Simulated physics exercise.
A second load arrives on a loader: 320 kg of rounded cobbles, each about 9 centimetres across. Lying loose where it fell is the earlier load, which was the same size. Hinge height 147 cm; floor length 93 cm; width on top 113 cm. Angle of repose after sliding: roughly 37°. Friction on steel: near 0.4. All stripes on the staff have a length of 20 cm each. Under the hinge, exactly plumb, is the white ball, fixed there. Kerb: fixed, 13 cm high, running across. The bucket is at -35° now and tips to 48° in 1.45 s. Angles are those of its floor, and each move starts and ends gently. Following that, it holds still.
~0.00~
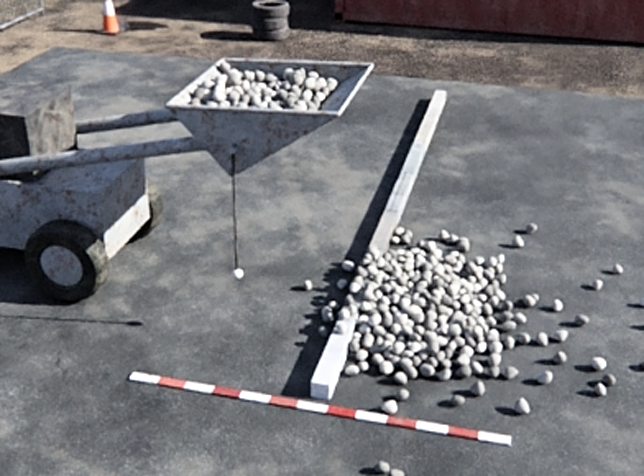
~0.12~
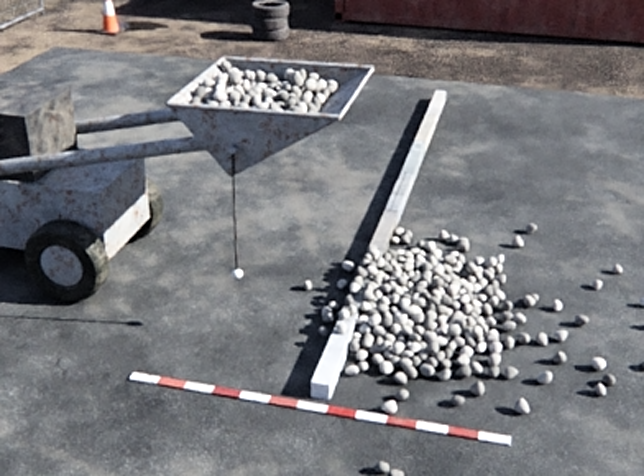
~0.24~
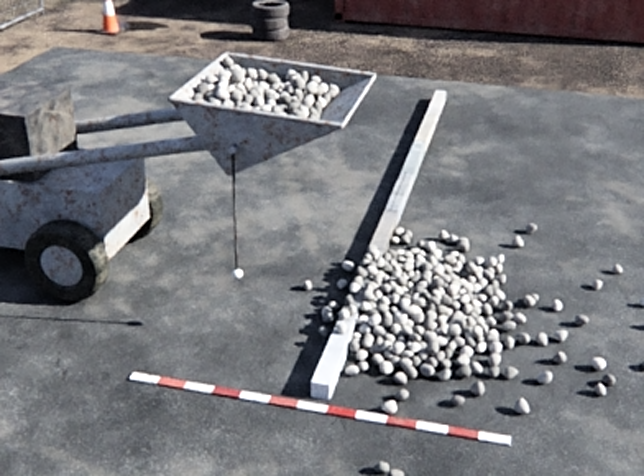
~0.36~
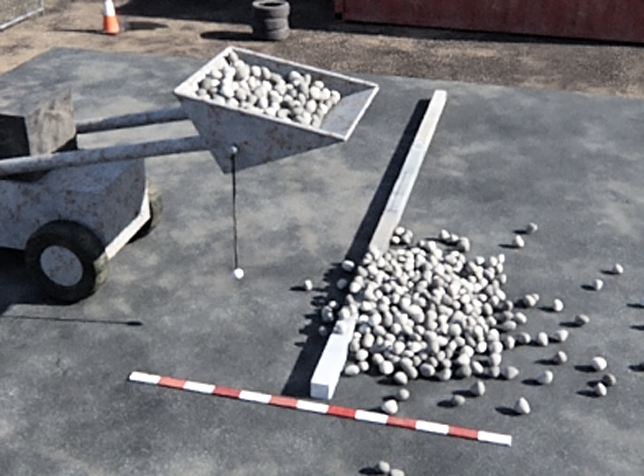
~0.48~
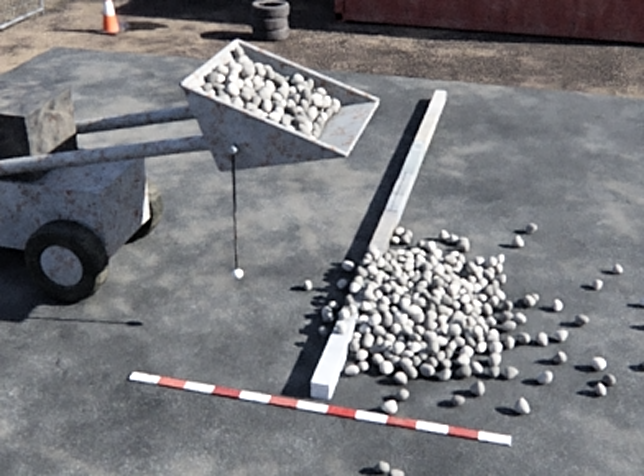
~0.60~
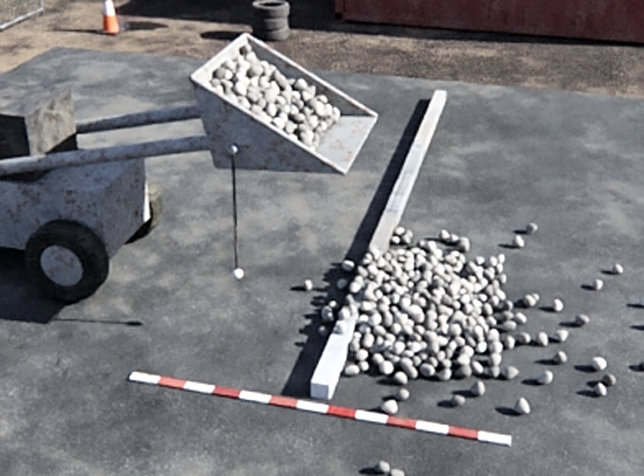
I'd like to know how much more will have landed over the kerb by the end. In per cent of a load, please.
Roughly 49 in every hundred.
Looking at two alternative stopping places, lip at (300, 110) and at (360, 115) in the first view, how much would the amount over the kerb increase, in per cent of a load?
Near 10 in a hundred, then near 80 in a hundred.
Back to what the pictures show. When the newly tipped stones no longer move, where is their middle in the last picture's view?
The middle ends up near (361, 295).
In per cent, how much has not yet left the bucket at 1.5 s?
Some 20 percent, roughly.
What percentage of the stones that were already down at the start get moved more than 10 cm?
Roughly 5 % of them.
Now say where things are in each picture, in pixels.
In the first picture, the bucket is at -35°, its lip at (339, 115); the top of the load is at (264, 79). The earlier load is highest near (382, 274), 18 cm above ground level, 5 % on this side of the kerb, 95 % over the kerb.
In the second picture, the bucket is at -33°, its lip at (340, 118); the top of the load is at (249, 77); the stones move at 0.1 m/s on average.
In the third picture, lip at (343, 126), floor tilted -29°, highest stones at (242, 75); the stones move at 0.2 m/s on average.
In the fourth picture, lip at (345, 139), floor tilted -22°, highest stones at (236, 71); the stones move at 0.2 m/s on average.
In the fifth picture, lip at (347, 156), floor tilted -14°, highest stones at (240, 66); the stones move at 0.3 m/s on average.
In the sixth picture, the bucket is at -4°, its lip at (345, 173); the top of the load is at (247, 64); the stones move at 0.3 m/s on average.
After 1.1 s the floor is at 35°; in per cent of one load, 98 in the bucket, 8 on this side of the kerb, 95 over the kerb; the foremost stones are past the picture's edge.
After 1.5 s the floor is at 48°; in per cent of one load, 20 in the bucket, 69 on this side of the kerb, 111 over the kerb; the foremost stones are past the picture's edge.
After 1.9 s the floor is at 48°; in per cent of one load, 0 in the bucket, 60 on this side of the kerb, 140 over the kerb; the foremost stones are past the picture's edge.
After 4.5 s the floor is at 48°; in per cent of one load, 0 in the bucket, 57 on this side of the kerb, 143 over the kerb; the foremost stones are past the picture's edge. Net gain over the kerb, 49.
